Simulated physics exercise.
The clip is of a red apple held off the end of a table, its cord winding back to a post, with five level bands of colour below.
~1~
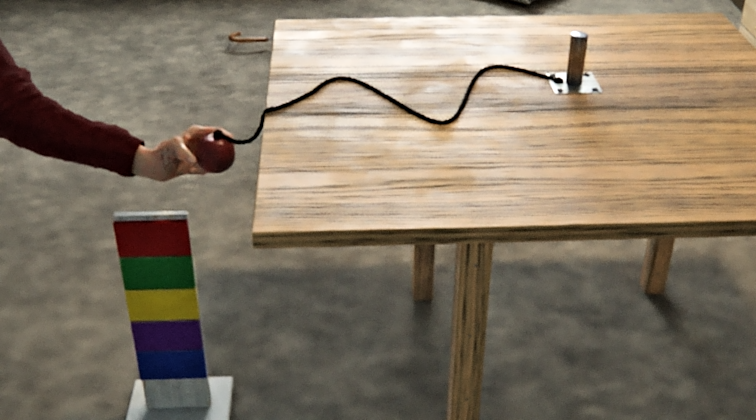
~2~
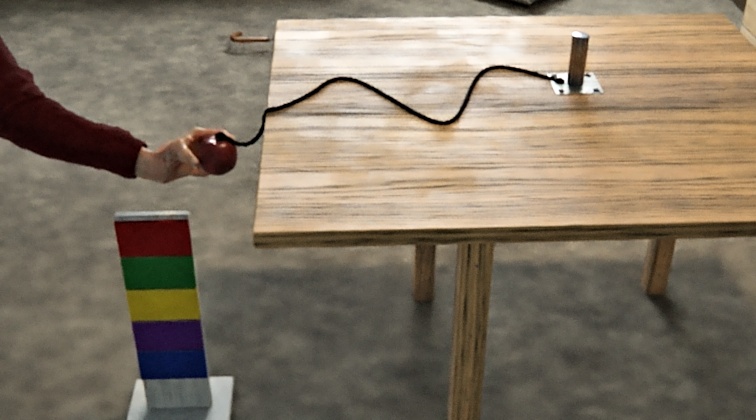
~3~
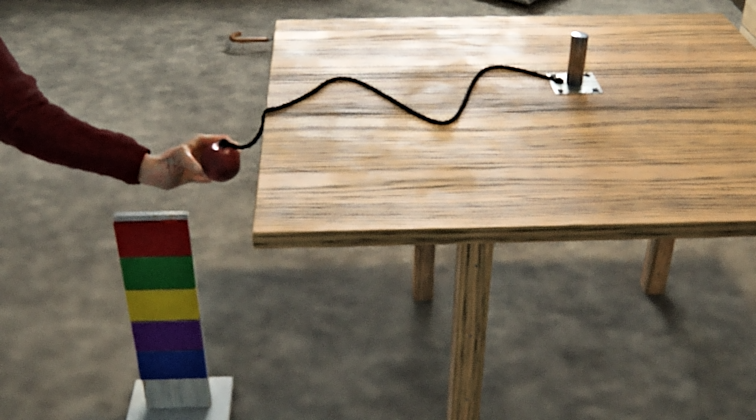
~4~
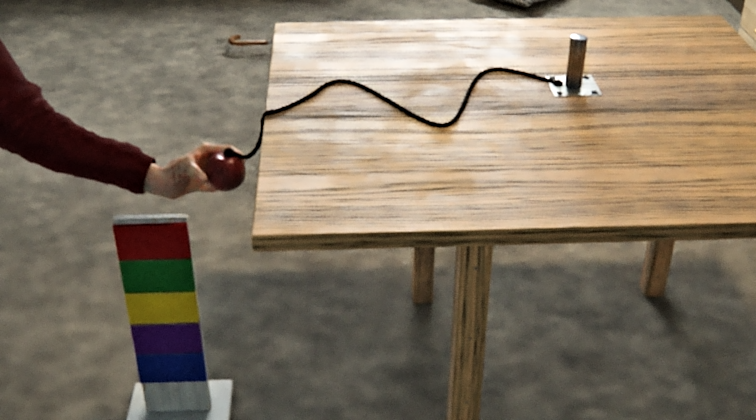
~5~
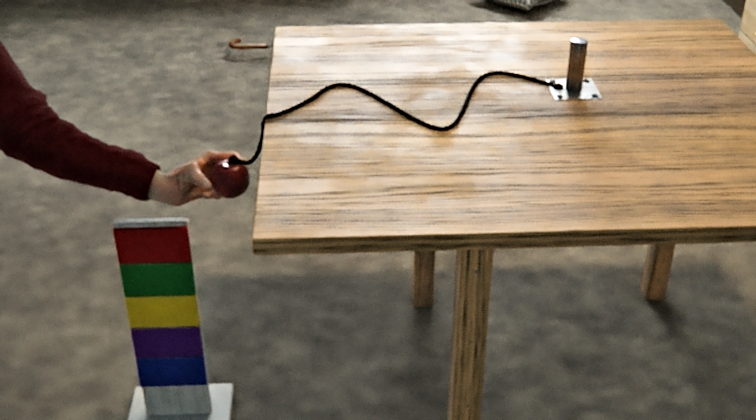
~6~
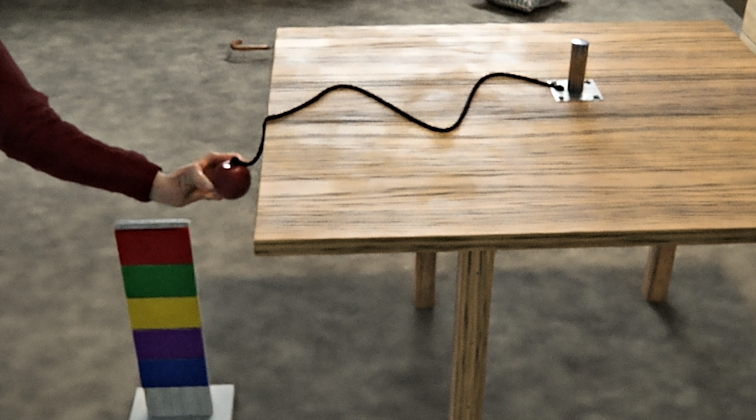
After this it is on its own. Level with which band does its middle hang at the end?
Its centre hangs level with the purple band.
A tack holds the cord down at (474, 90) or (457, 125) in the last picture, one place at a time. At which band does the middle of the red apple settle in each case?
One after the other, yellow; green.
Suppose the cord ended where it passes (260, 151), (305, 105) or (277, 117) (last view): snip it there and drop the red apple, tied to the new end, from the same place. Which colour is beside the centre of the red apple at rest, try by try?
Taking them in turn: Yellow; red; green.
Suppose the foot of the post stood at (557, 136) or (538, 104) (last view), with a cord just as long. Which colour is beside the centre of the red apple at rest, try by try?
Try by try: Blue; blue.
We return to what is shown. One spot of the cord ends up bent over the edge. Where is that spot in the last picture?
The one at (385, 103).
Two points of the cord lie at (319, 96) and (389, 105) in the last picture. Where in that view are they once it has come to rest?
The first at (272, 206), the second at (269, 119).
Soon after, apple near (279, 329); level with purple.
In the end, apple near (282, 329); level with purple. Its middle rests at the purple band.
